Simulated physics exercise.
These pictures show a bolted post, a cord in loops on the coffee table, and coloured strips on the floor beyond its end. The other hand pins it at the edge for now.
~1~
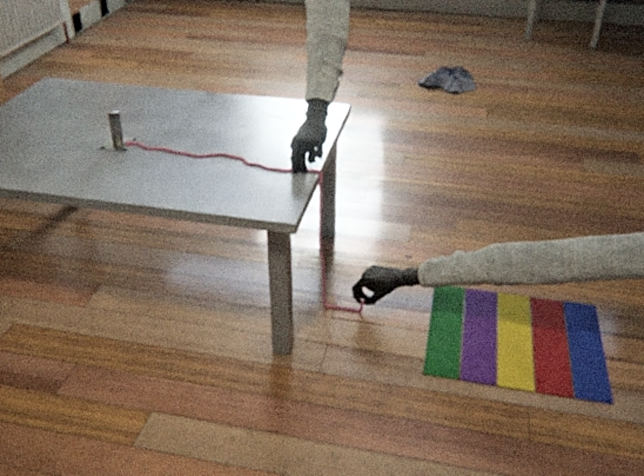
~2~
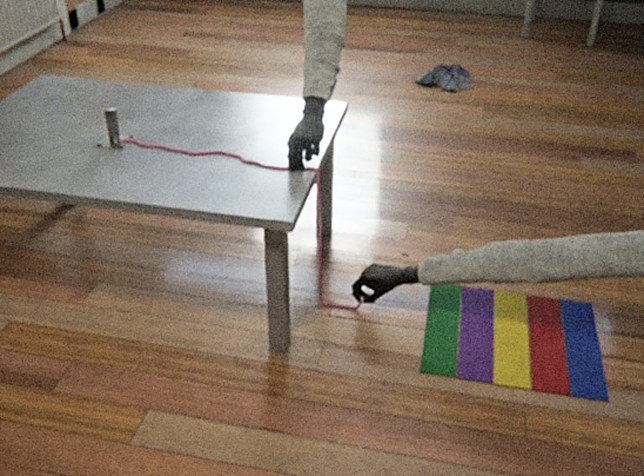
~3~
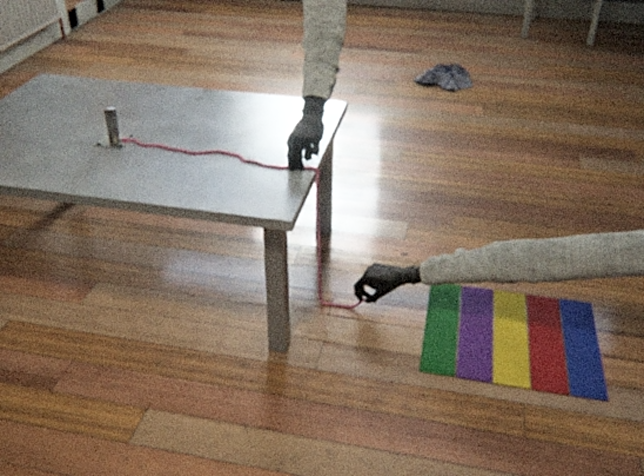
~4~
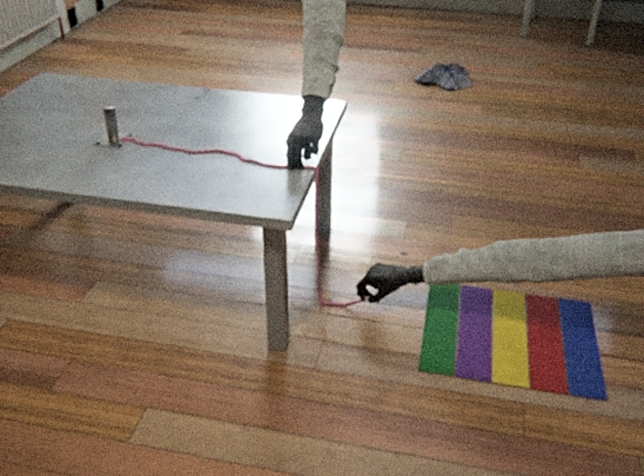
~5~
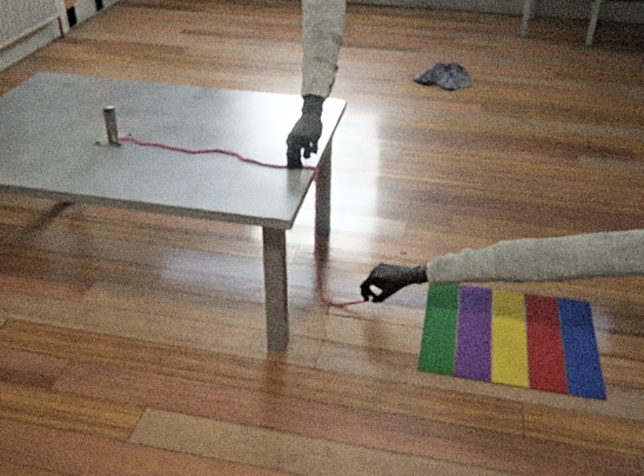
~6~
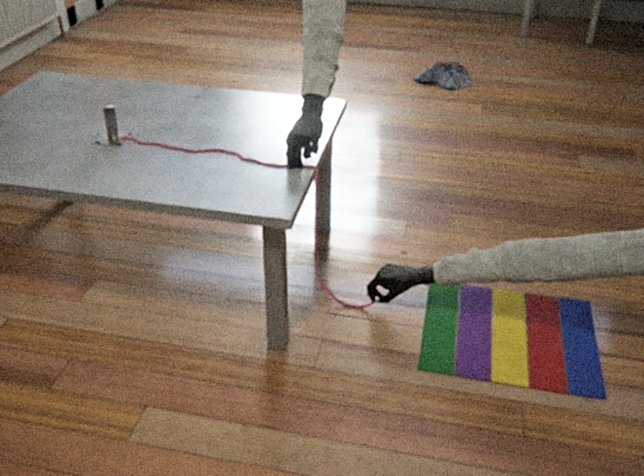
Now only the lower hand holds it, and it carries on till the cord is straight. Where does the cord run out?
It halts on the purple strip.
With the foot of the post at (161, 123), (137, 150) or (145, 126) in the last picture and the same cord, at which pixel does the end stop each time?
About (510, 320), (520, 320) and (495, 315).
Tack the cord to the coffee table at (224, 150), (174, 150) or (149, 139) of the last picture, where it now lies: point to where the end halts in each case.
About (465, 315), (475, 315) and (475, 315).
Early on, end near (416, 305); short of the strips.
Midway, end near (456, 311); over green.
At the end of the slack, end near (479, 314); over purple. Over purple.
